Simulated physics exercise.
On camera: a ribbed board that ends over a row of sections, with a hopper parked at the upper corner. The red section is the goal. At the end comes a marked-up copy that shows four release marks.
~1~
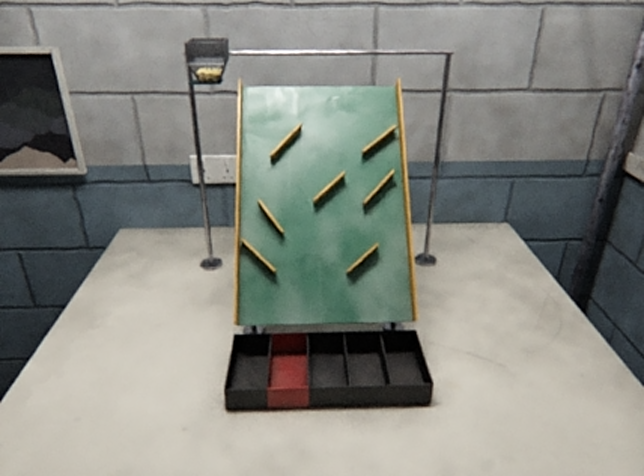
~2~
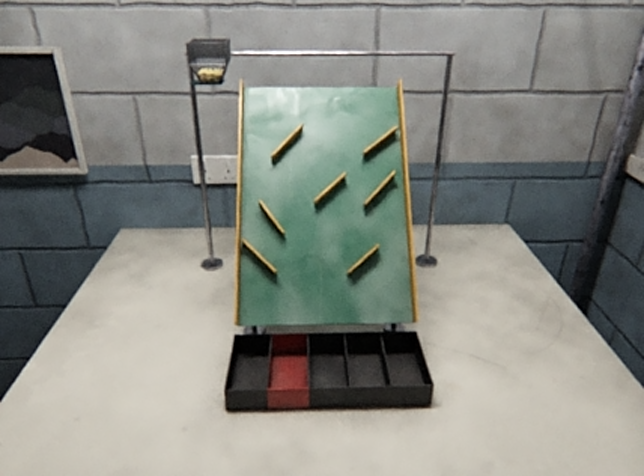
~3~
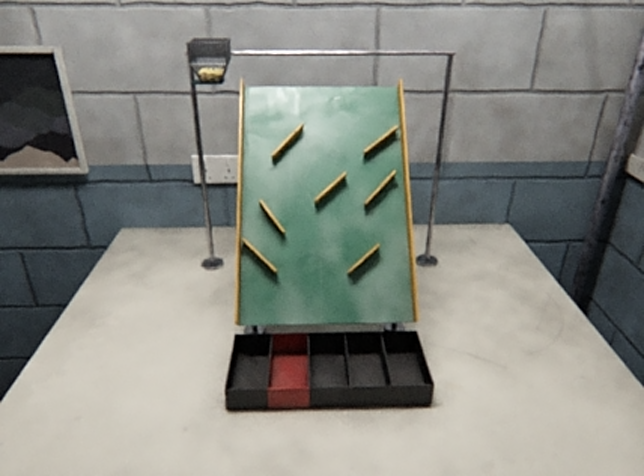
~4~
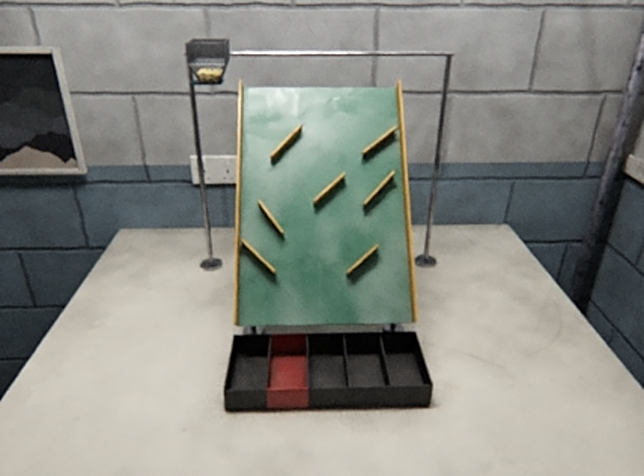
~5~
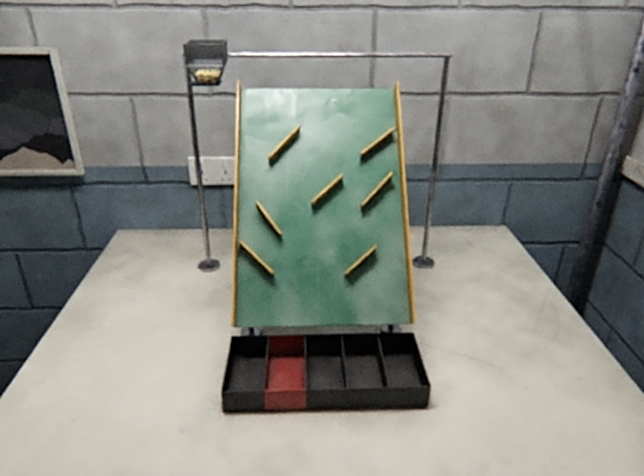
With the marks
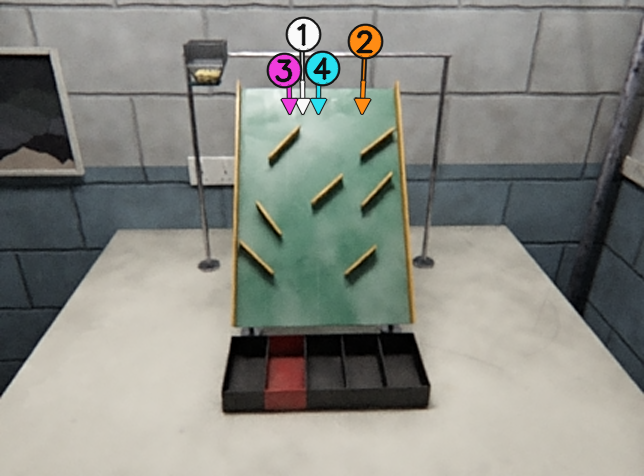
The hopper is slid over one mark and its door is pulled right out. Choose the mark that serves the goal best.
4.
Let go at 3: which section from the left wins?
It is the third one.
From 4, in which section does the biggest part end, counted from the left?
It is the second one.
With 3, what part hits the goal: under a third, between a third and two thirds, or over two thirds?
Under a third.
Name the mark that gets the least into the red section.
3.
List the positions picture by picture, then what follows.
In the first picture, hopper at (210, 74), soya beans, door shut.
In the second picture, ribs (272, 156) to (302, 124), (365, 151) to (397, 126), (315, 201) to (345, 173).
In the third picture, ribs (366, 203) to (396, 171), (260, 200) to (284, 232), (242, 238) to (276, 271).
In the fourth picture, ribs (348, 272) to (378, 245).
In the fifth picture, red section at (285, 398), number 2 of 5 from the left.
On the marked copy, mark 1 meets the board at (302, 108); mark 2 meets the board at (362, 108); mark 3 meets the board at (289, 108); mark 4 meets the board at (318, 108).
Choosing 1, about half in the red section, about half in other sections, a stray few held on the board.
Choosing 2, about half in the red section, about half in other sections.
Choosing 3, a small part in the red section, most in other sections, a stray few held on the board.
Choosing 4, about two thirds in the red section, about a quarter in other sections, a small part outside the box.
